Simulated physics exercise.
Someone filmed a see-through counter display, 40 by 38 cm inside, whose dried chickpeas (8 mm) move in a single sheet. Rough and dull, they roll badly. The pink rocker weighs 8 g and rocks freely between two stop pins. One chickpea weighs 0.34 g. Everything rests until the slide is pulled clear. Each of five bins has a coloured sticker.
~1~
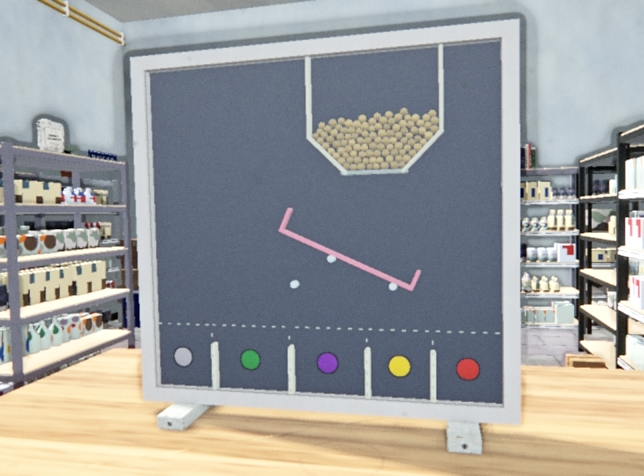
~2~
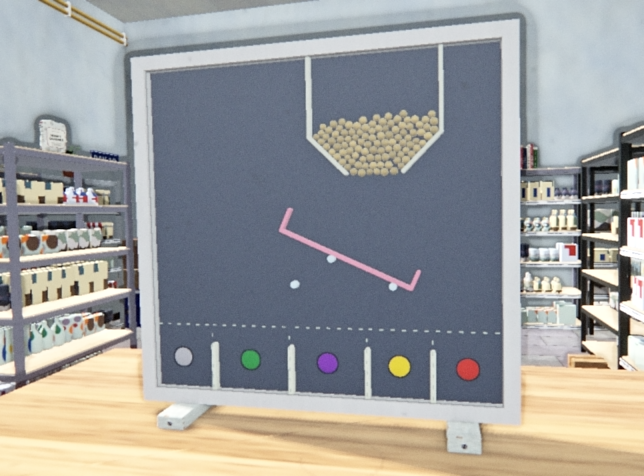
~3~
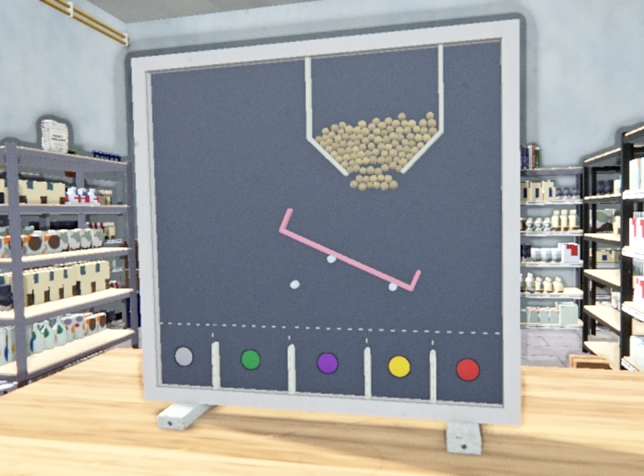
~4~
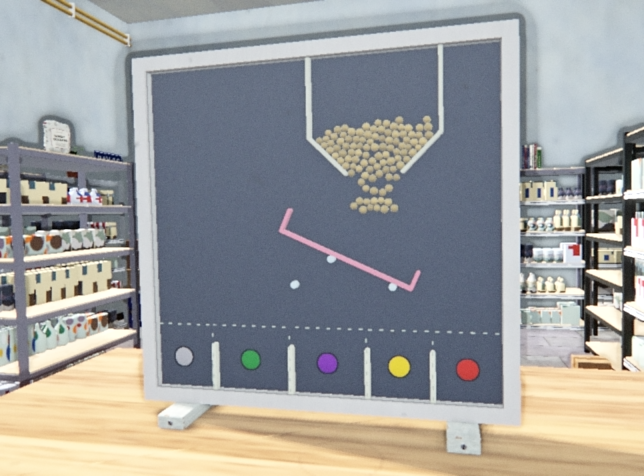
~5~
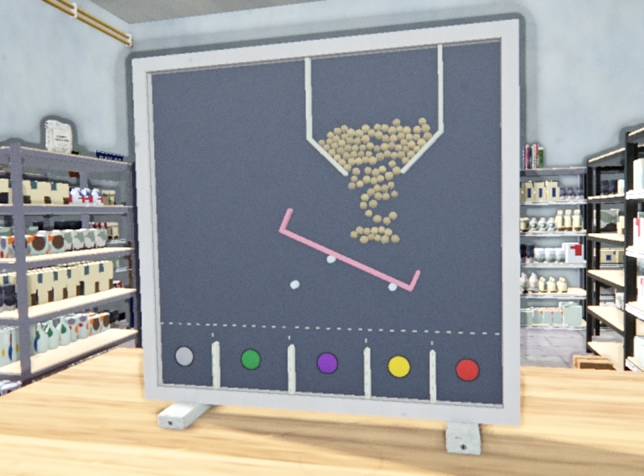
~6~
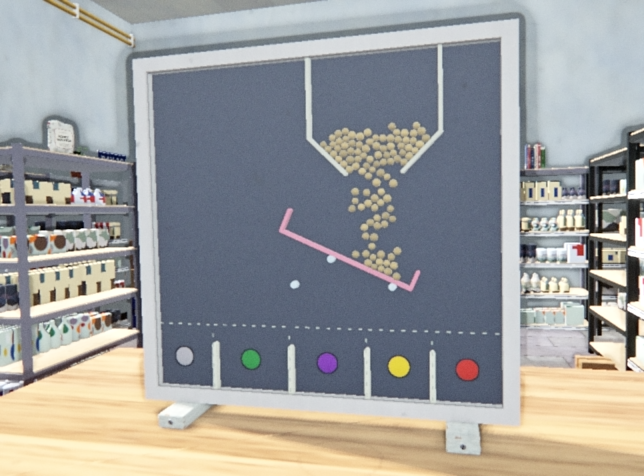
The clip opens on a clear-fronted display where pale, round chickpeas sit in a funnel above a tilted pink rocker and five bins with coloured stickers. The funnel's bottom opens and chickpeas drop through in a loose stream, then land and pile up on the rocker's lower right side.
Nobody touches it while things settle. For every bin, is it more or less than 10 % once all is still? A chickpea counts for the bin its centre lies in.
Red bin: More; purple bin: Less; green bin: Less; yellow bin: Less; grey bin: Less than 10 %.
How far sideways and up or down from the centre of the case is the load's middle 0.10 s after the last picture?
Some 7 cm right and 1 cm above.
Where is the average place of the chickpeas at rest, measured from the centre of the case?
Some 10 cm right and 9 cm below.
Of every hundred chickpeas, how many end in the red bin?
Roughly 40 per cent.
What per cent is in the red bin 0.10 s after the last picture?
About 0 per cent.
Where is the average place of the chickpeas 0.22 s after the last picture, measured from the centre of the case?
About 8 cm right and 2 cm below.
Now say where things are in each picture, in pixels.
In the first picture, about 100 chickpeas; chickpeas' middle (378, 140); pink rocker (332, 259) tilted 24°; red (468, 369), purple (328, 363), green (251, 360), yellow (400, 366), grey (183, 357); slide (343, 173) to (406, 171).
In the second picture, chickpeas' middle (377, 144); 1 out, lowest chickpea (384, 172).
In the third picture, chickpeas' middle (371, 146); 11 out, lowest chickpea (362, 187).
In the fourth picture, chickpeas' middle (379, 156); 21 out, lowest chickpea (363, 210); pink rocker (332, 259) tilted 24°.
In the fifth picture, chickpeas' middle (373, 161); 33 out, lowest chickpea (364, 240).
In the sixth picture, chickpeas' middle (377, 183); 41 out, lowest chickpea (397, 277); pink rocker (331, 259) tilted 24°; wall ends (216, 344), (291, 348), (367, 351), (433, 354), (308, 57) to (346, 174), (403, 171) to (440, 44).
Then, 0.10 s after the last picture, nothing in the marked areas; pink rocker right end down 24°.
Then, 0.22 s after the last picture, red 5 %; pink rocker right end down 24°.
Then, 0.45 s after the last picture, red 30 %; pink rocker right end down 24°.
At rest 1.4 s after the last picture, red 40 %, purple 0 %, green 0 %, yellow 0 %, grey 0 %, elsewhere 60 %; pink rocker right end down 24°.
